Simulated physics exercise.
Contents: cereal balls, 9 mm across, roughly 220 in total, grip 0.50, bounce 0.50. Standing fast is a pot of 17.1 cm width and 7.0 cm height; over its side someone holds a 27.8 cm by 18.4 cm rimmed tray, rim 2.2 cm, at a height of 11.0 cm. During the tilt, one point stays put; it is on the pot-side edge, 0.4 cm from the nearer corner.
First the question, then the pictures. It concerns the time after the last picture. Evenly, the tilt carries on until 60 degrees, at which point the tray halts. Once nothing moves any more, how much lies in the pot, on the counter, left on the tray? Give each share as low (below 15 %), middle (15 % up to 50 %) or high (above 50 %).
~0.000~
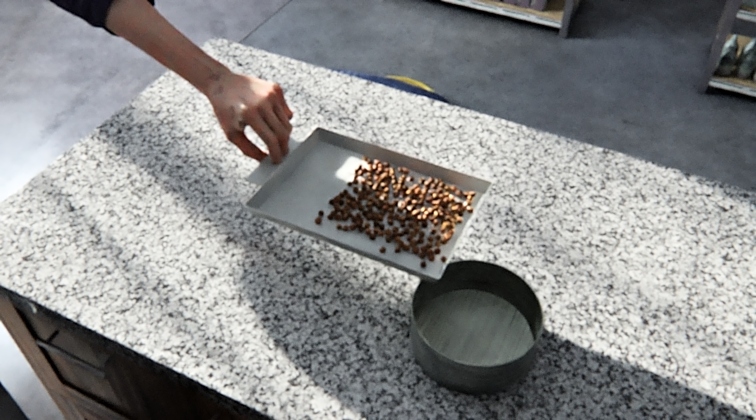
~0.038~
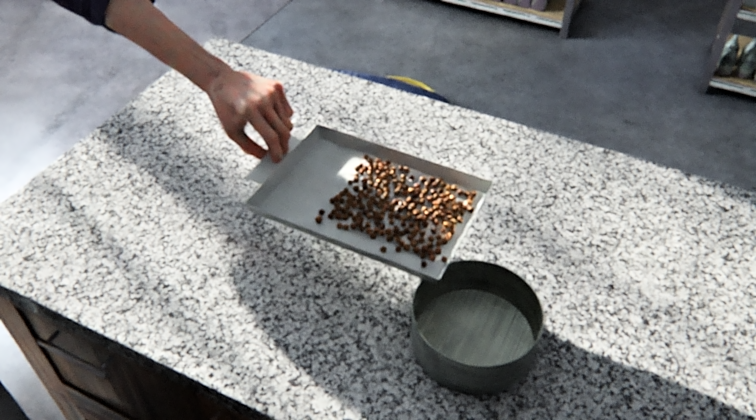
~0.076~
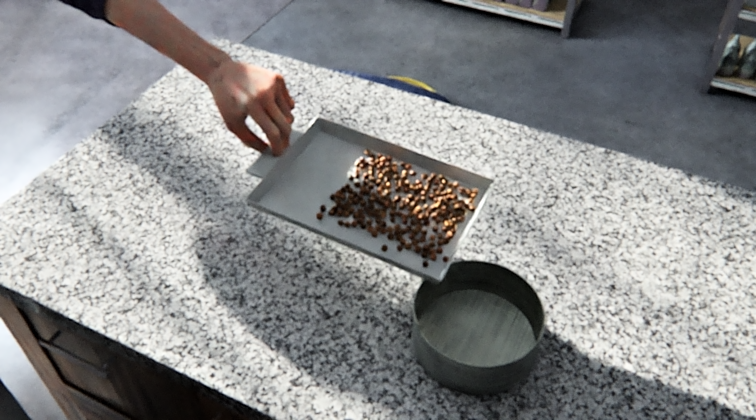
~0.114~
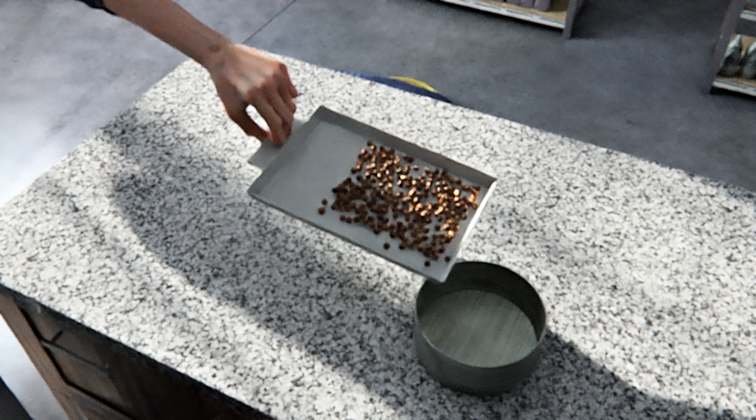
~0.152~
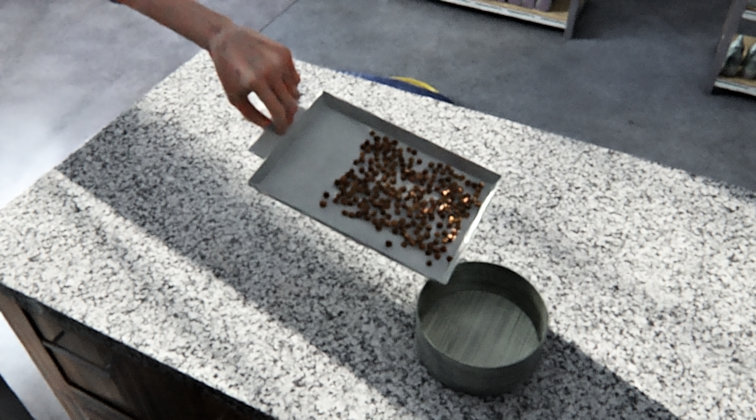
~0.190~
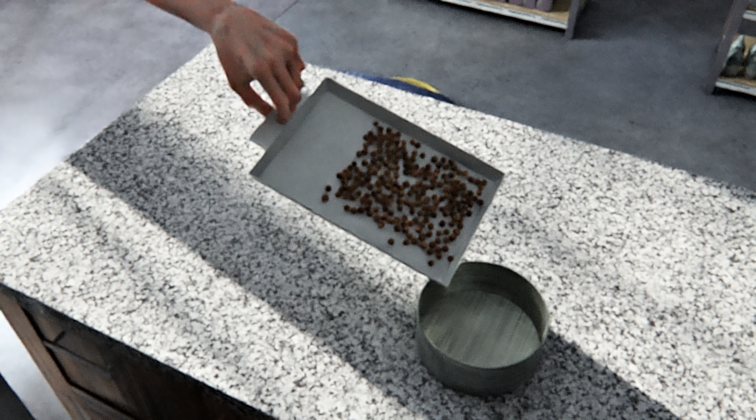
Pot - middle, counter - low, tray - high.
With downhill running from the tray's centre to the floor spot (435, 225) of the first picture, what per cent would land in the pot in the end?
Roughly 15 % of the pieces.
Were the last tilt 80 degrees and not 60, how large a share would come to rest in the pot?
It would be near 100 per cent.
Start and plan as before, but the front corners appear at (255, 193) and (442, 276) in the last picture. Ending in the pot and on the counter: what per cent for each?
Pot 5 % / counter 0 %.
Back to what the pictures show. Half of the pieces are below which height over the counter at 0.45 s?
I'd say near 18 cm.
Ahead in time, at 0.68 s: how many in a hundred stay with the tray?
Close to 75 in a hundred.
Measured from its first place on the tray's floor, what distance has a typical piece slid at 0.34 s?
About 1 cm.
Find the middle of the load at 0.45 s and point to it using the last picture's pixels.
I reckon close to (447, 213).
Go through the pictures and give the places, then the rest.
The first picture shows tray tilt 0 degrees, front corners at (252, 203) and (435, 272); middle of the pieces at (404, 205); pot at (477, 309).
The second picture shows tray tilt 1 degrees, front corners at (252, 202) and (436, 272); middle of the pieces at (404, 204).
The third picture shows tray tilt 4 degrees, front corners at (253, 197) and (438, 273), lowest corner right front; middle of the pieces at (406, 202).
The fourth picture shows tray tilt 8 degrees, front corners at (254, 189) and (440, 274), lowest corner right front; middle of the pieces at (408, 197).
The fifth picture shows tray tilt 13 degrees, front corners at (255, 180) and (443, 276), lowest corner right front; middle of the pieces at (411, 192).
The sixth picture shows tray tilt 19 degrees, front corners at (256, 172) and (444, 278), lowest corner right front; middle of the pieces at (414, 188); pot at (483, 310). Its pace works out near 145 degrees a second.
After 0.34 s, tilt 41 degrees; the tray holds 100 %, the pot 0 %.
After 0.45 s, tilt 56 degrees; the tray holds 100 %, the pot 0 %.
Then, at 0.68 s, tilt 60 degrees; the tray holds 75 %, the pot 15 %.
At rest (1.6 s), pot 40 %, counter 0 %, tray 60 %.
